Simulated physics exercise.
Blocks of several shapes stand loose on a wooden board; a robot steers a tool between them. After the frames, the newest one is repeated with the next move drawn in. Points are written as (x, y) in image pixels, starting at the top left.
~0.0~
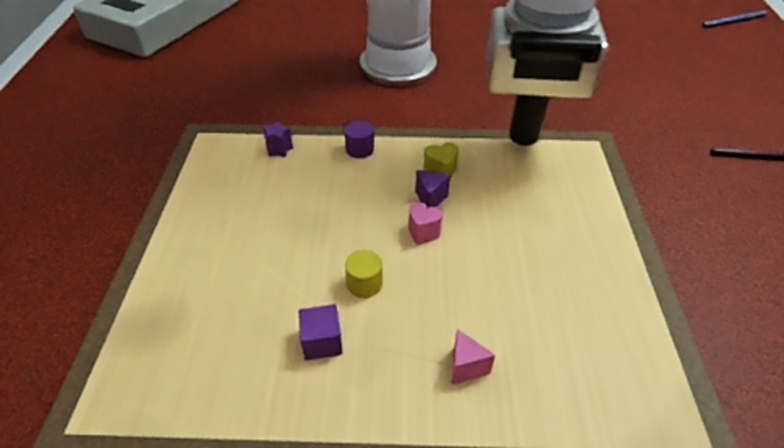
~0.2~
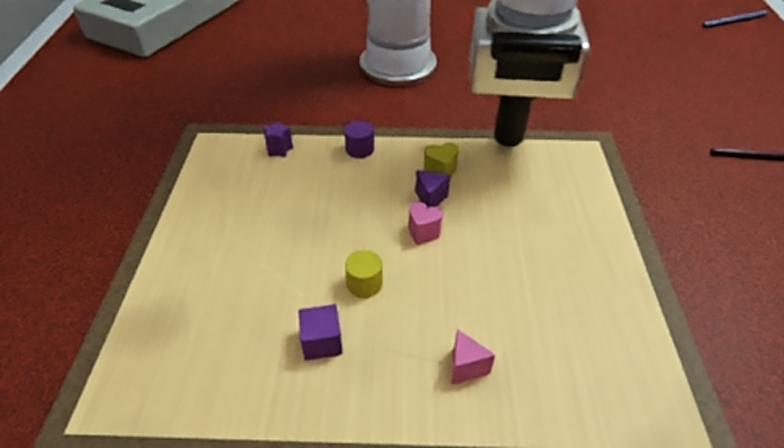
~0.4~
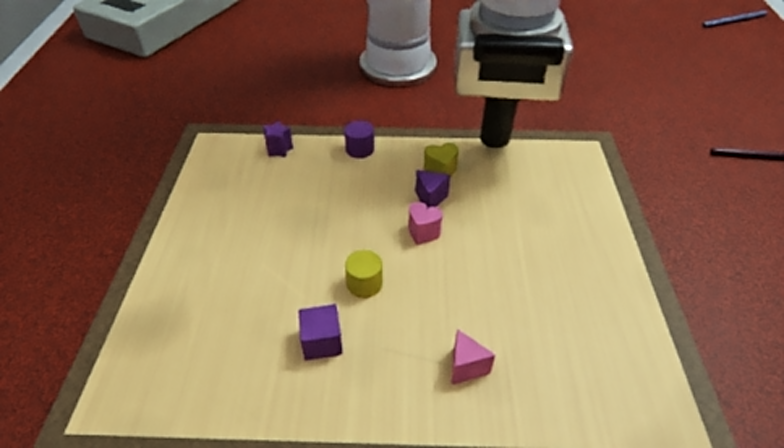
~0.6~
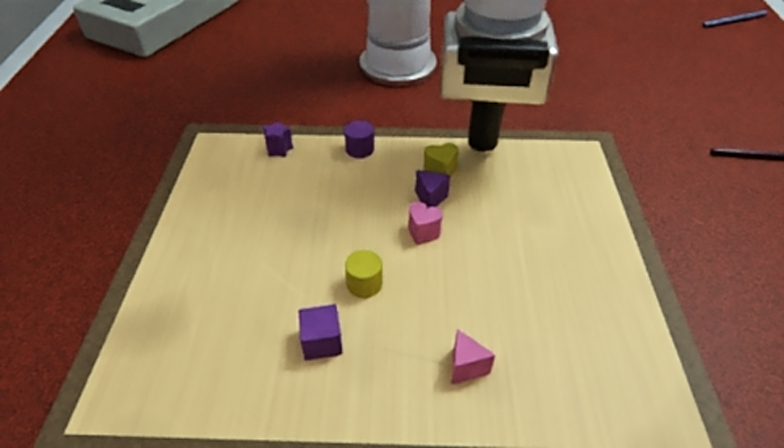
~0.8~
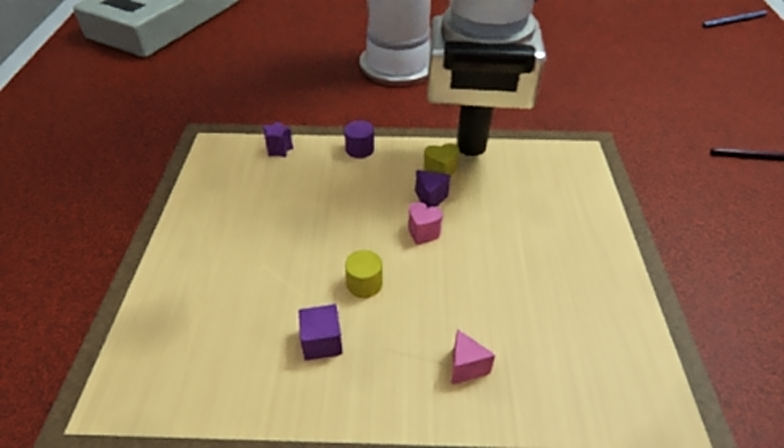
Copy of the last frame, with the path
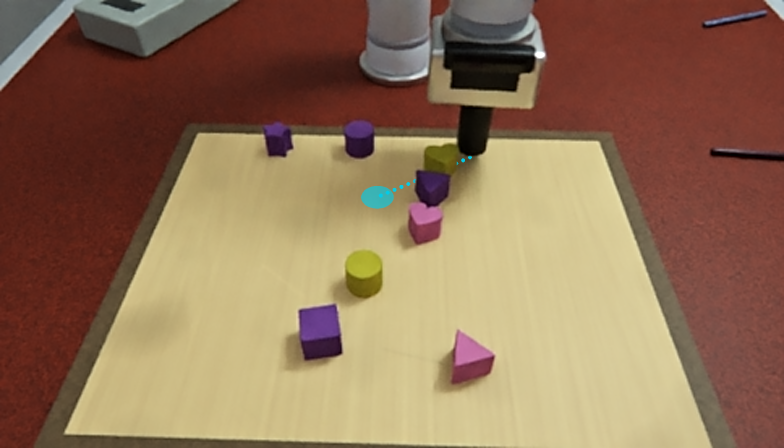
The robot's black tool slid slowly left along the far edge of the wooden board, drawing close to the yellow heart block, while the purple, pink and yellow blocks all stayed still.
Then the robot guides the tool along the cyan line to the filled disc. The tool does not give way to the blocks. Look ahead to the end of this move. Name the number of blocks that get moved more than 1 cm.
I predict two.
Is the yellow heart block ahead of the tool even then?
Yes, I think so.
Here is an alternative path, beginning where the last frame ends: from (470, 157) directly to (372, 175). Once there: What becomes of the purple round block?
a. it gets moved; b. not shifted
Option b.
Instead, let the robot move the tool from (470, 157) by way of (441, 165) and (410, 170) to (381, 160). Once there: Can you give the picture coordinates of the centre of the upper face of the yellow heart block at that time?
Its top centre lands on (403, 170).
Drawn move, from (470, 157) directly to (377, 197).
What follows on the original path. One third of the way, tool (441, 161); purple triangle (428, 184), turned 20° anticlockwise; yellow heart block (417, 164).
Two thirds of the way, tool (410, 174); purple triangle (426, 187), turned 40° anticlockwise; yellow heart block (386, 179), turned 20° anticlockwise.
At the end, tool (377, 187); pink heart block still; purple triangle (426, 187), turned 40° anticlockwise; yellow heart block (360, 198), turned 55° anticlockwise.
